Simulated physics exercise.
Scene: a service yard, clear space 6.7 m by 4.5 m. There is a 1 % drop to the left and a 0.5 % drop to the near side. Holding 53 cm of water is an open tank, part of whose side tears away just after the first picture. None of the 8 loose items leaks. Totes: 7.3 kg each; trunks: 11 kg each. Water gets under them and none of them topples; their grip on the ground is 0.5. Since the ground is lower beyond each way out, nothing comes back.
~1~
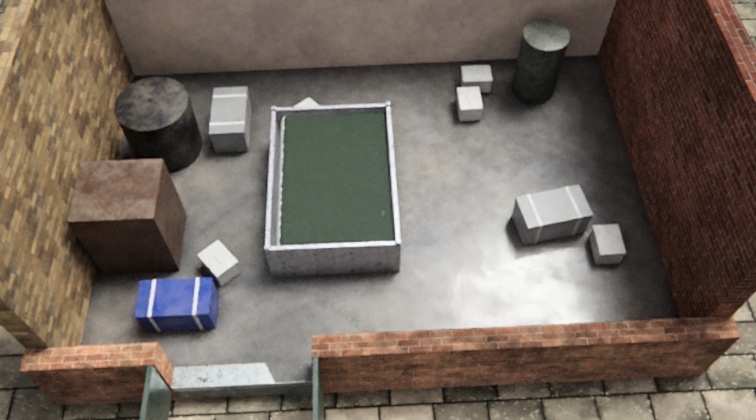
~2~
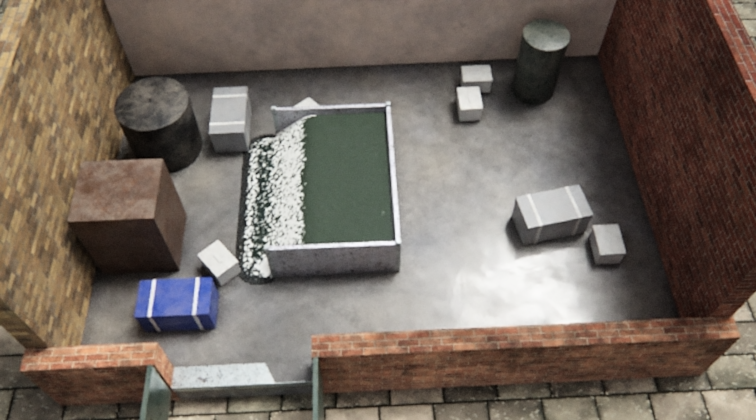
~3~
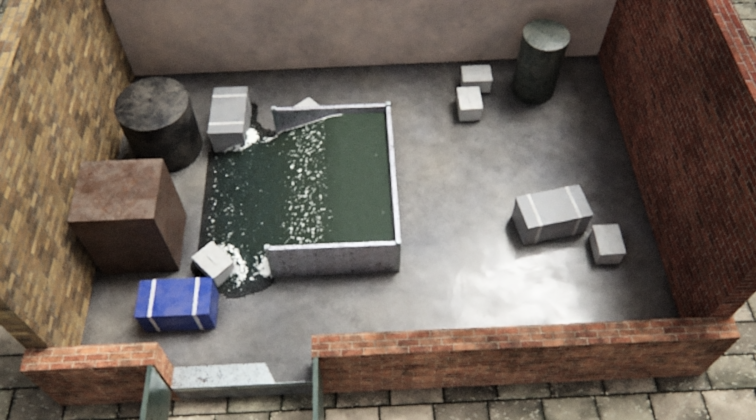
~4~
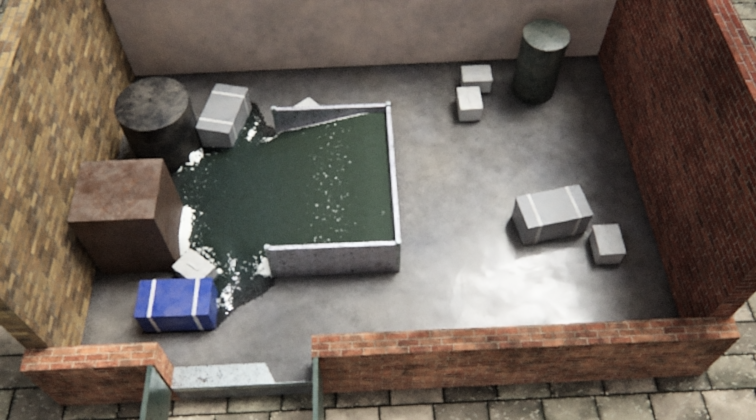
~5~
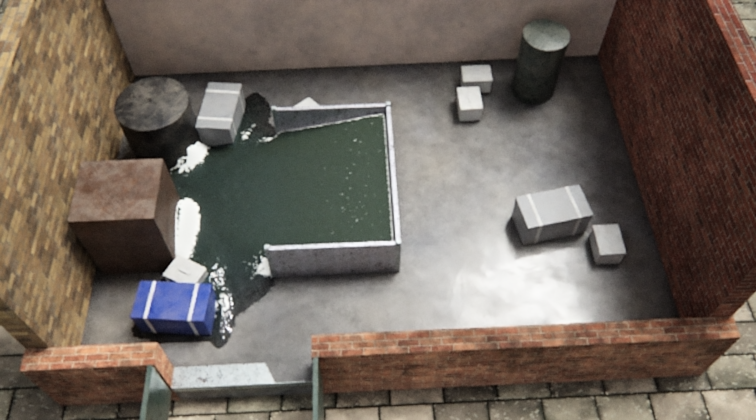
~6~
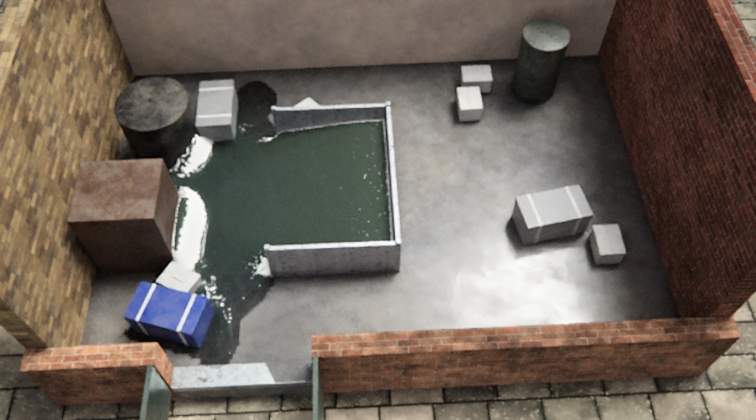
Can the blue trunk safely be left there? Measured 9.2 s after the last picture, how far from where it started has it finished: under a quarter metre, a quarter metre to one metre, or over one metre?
The way I see it, it gets displaced a long stretch.
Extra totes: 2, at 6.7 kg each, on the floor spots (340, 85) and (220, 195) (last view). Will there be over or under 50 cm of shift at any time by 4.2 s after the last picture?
In turn: Past it, over.
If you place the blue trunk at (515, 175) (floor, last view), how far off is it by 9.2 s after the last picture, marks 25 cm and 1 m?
I'd say it does not really move.
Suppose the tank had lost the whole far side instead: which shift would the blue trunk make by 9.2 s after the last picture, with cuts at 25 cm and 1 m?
Note: Blue trunk shifted modestly.
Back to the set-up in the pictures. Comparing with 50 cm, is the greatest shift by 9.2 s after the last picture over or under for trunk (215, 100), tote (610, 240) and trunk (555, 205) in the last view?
The first topped the threshold, the second never reached the threshold, and the third never reached the threshold.
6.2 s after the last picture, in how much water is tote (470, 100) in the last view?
Around 3 centimetres.
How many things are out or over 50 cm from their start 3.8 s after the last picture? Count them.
I count 3 of them.
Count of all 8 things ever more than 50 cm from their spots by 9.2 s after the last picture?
5 in all.
Then, 1.2 s after the last picture the blue trunk is near (138, 328), 0.5 m from its start, afloat; 0 of 8 are out; 3 afloat.
Then, 3.8 s after the last picture the blue trunk has gone out; 1 of 8 are out; 1 afloat.
Then, 6.2 s after the last picture the blue trunk has gone out; 2 of 8 are out; 1 afloat.
Then, 9.2 s after the last picture the blue trunk has gone out; 2 of 8 are out; 1 afloat.
